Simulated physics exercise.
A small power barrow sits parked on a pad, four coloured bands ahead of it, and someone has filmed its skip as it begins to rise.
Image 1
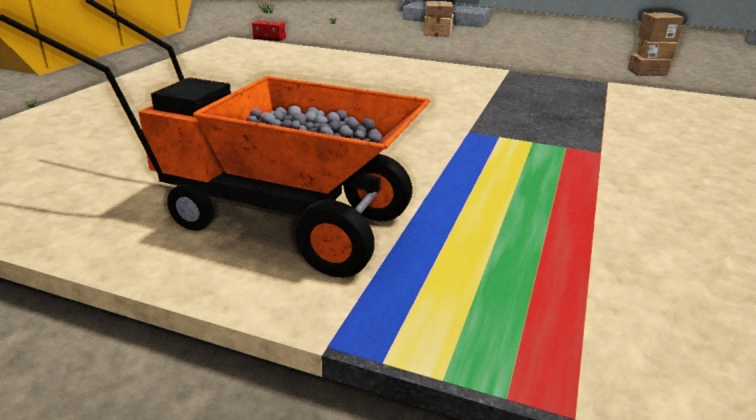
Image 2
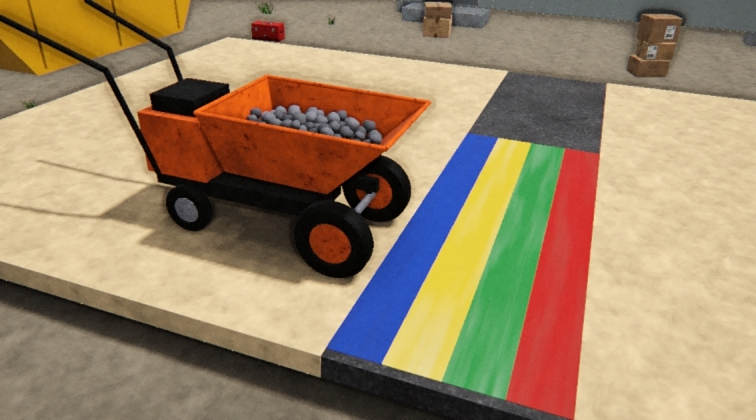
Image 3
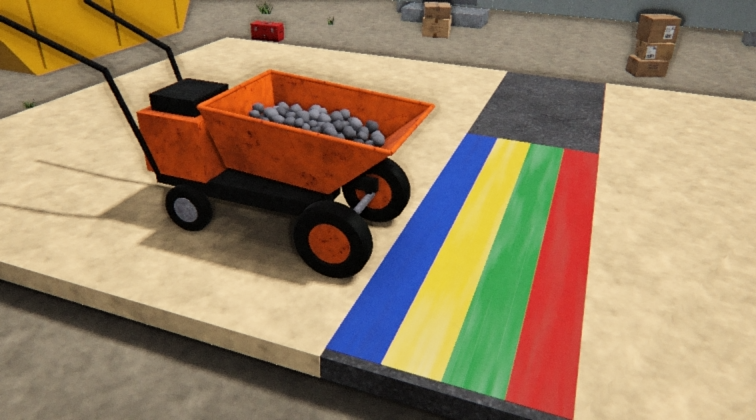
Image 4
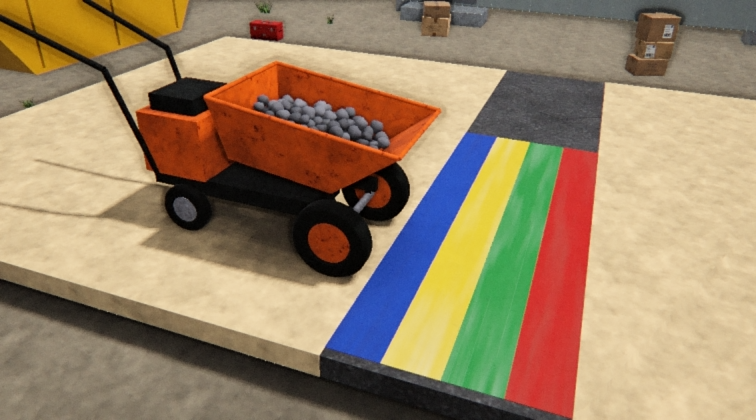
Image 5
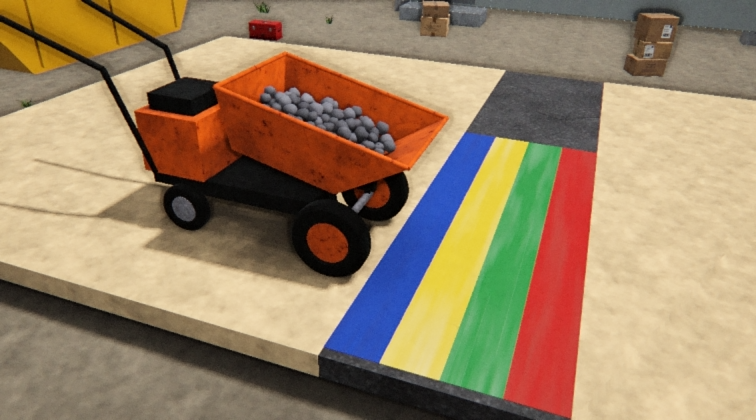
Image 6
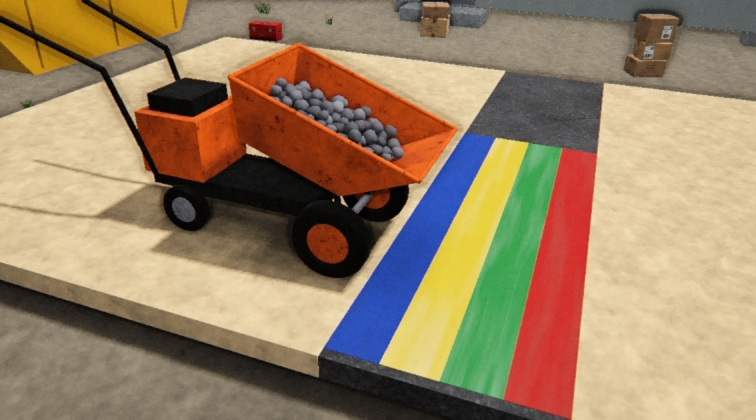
An orange skip full of grey cobbles tilts gradually forward on a parked power barrow.
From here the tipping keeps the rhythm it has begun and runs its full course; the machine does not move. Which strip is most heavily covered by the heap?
The green strip.
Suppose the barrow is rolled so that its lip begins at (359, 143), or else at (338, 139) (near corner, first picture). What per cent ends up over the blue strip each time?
The first stop gives 0 per cent; the second gives 10 per cent.
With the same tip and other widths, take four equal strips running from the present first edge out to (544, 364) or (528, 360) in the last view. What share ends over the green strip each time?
In turn, 30 and 30 in a hundred.
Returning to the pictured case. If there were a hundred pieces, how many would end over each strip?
Estimated shares: Blue strip 0 %, yellow strip 10 %, green strip 40 %, red strip 20 %.
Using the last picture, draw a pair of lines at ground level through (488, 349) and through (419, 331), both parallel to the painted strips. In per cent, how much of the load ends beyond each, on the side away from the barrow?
Result, first then second: 40 %, 80 %.
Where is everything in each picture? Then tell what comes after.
In the first frame, lip of the skip at (385, 147), level; top of the load at (310, 129), round cobbles; blue strip at (379, 314); yellow strip at (432, 328); green strip at (489, 343); red strip at (549, 359).
In the second frame, lip of the skip at (386, 149), tipped barely; top of the load at (310, 129).
In the third frame, lip of the skip at (391, 153), tipped barely; top of the load at (304, 130).
In the fourth frame, lip of the skip at (399, 159), tipped a little; top of the load at (296, 113).
In the fifth frame, lip of the skip at (408, 169), tipped a little; top of the load at (292, 110).
In the sixth frame, lip of the skip at (419, 181), tipped clearly; top of the load at (288, 102); blue strip at (375, 314); yellow strip at (428, 328); green strip at (485, 343); red strip at (545, 359).
Soon, skip tipped steeply; all in the skip.
A while on, skip tipped right over; most in the skip; a small part over the yellow strip; a small part over the green strip.
Towards the end, skip tipped right over; about a quarter in the skip; a small part over the yellow strip; about a third over the green strip; about a quarter over the red strip; a small part off the paint.
Finally, skip tipped right over; about a quarter in the skip; none over the blue strip; a small part over the yellow strip; about a third over the green strip; about a quarter over the red strip; a small part off the paint.
